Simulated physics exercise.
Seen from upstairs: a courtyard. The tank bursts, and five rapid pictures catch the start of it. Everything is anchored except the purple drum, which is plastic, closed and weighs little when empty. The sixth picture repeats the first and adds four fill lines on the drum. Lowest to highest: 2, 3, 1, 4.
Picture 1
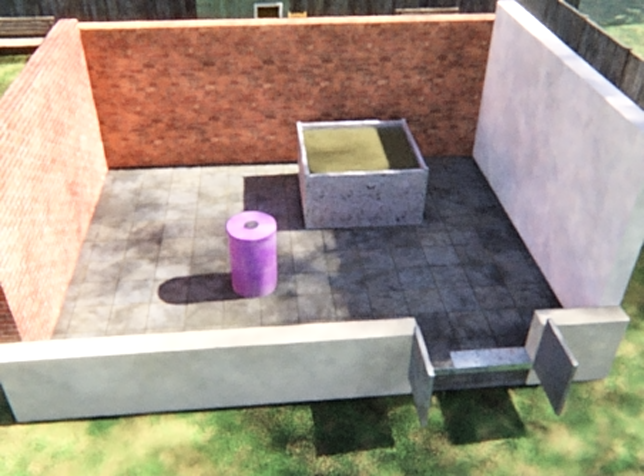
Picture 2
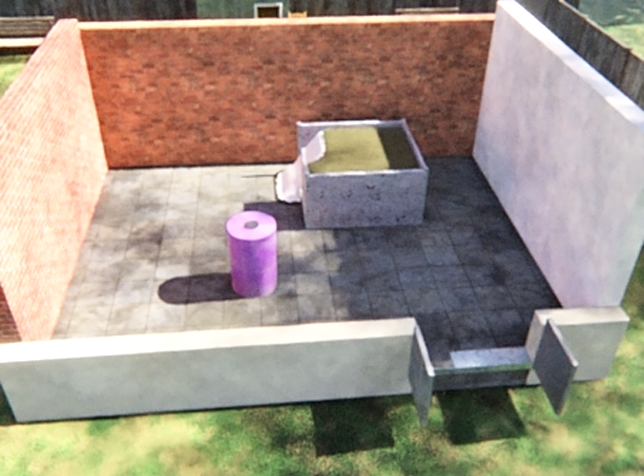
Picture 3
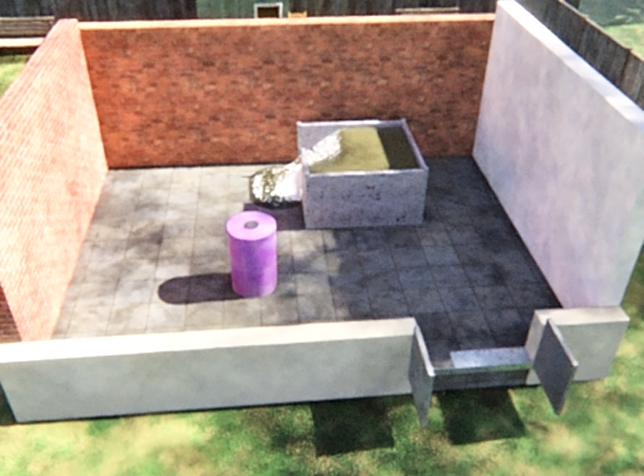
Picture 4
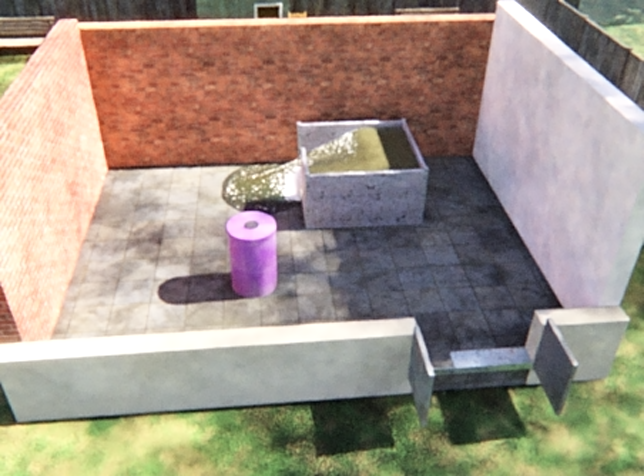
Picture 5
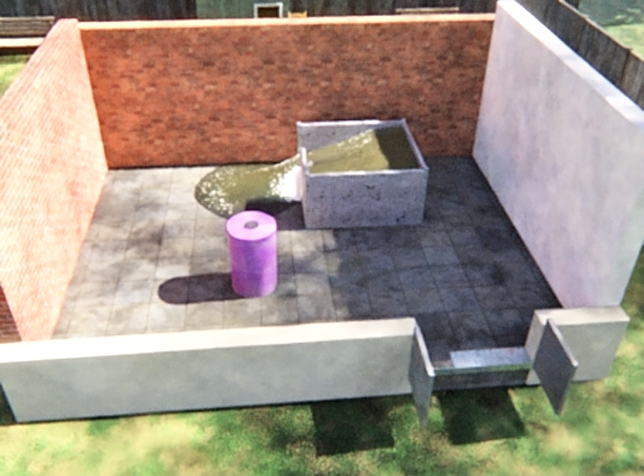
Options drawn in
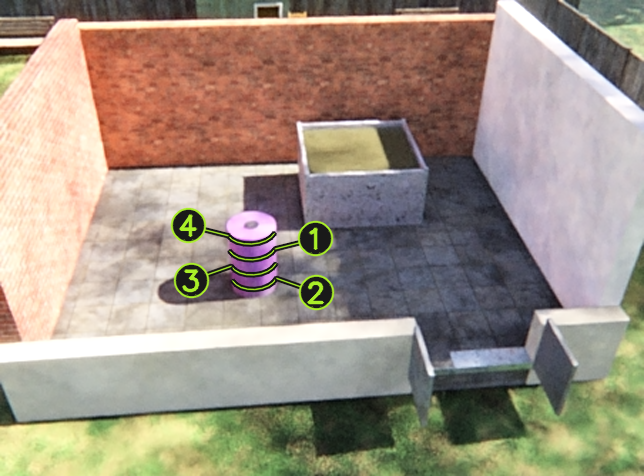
In a walled paved yard seen from above, a purple drum stands near a full tank of murky water, with a gate open at the front. Water bursts from the tank's left side, then spreads leftward across the paving in a widening greenish pool behind the unmoving drum.
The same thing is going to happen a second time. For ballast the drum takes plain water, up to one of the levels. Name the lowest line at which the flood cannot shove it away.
Use level 2.
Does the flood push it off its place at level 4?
No, that is safe.
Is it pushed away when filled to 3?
No, not at all.
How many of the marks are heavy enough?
All four.
On the marked copy, 1 at (252, 259); 2 at (254, 289); 3 at (253, 274); 4 at (251, 244); from the bottom up 2, 3, 1, 4.
Choosing 1, it does not move.
Choosing 2, it does not move.
Choosing 3, it does not move.
Choosing 4, it does not move.
